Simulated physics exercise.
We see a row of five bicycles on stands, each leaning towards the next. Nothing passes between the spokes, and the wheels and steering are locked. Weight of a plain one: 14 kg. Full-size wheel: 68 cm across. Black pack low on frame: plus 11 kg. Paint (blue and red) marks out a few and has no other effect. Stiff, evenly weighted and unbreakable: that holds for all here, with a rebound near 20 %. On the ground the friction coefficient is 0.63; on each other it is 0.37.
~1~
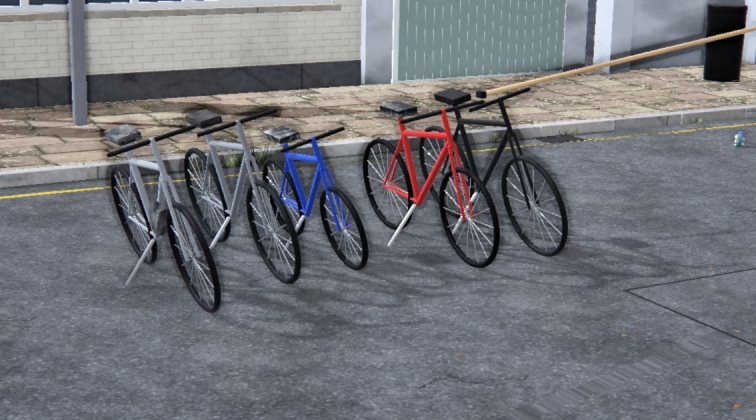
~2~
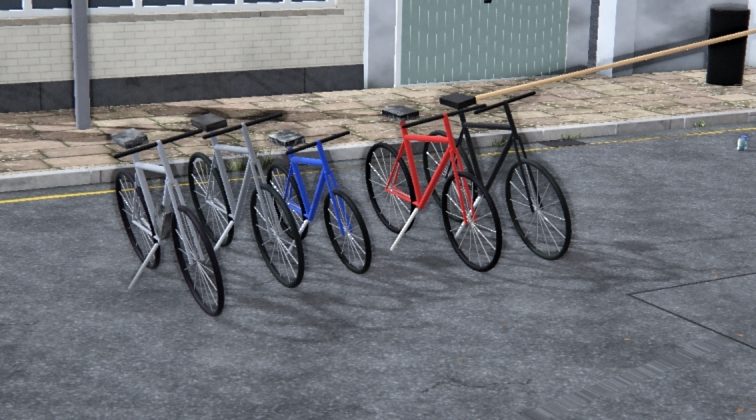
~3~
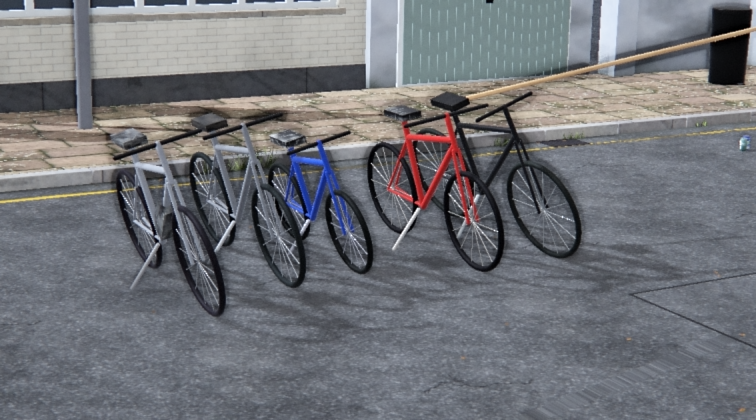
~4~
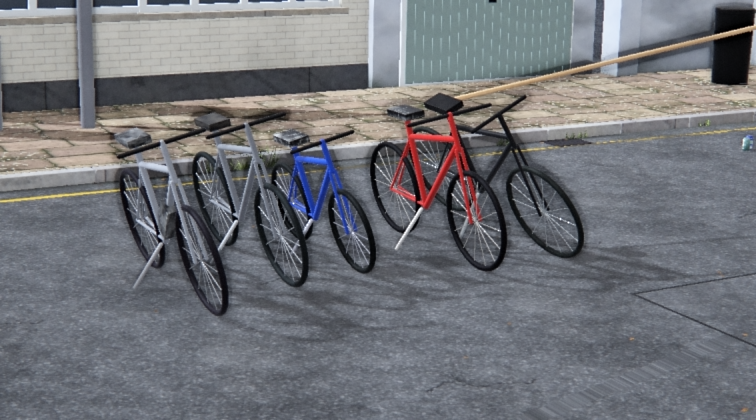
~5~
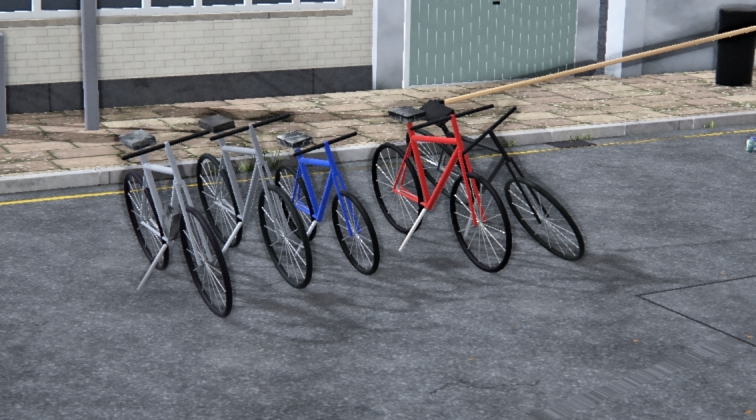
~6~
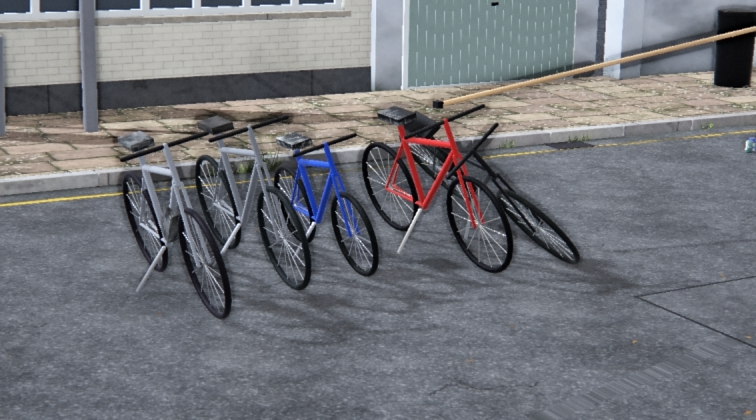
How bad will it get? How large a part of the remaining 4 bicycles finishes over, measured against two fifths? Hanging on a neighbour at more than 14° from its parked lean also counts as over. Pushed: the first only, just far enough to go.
The share that goes over is past two fifths.
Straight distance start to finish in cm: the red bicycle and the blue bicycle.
The red one ends around 60 cm from its start and the blue one around 70 cm.
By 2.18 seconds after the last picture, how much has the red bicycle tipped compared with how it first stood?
70°.
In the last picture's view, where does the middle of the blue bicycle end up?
Check around (224, 239) in the last image.
Then, 0.74 s after the last picture, 2 of the 4 other bicycles over; red bicycle leaning 70°; blue bicycle leaning 26°.
Then, 2.18 s after the last picture, 4 of the 4 other bicycles over; blue bicycle leaning 74°; red bicycle leaning 73°.
At rest, 4 of the 4 other bicycles over; blue bicycle lying flat; red bicycle leaning 72°. That is 100 per cent. Not one is left standing. As the last picture would show them, middles, blue bicycle near (224, 239), red bicycle near (384, 227).
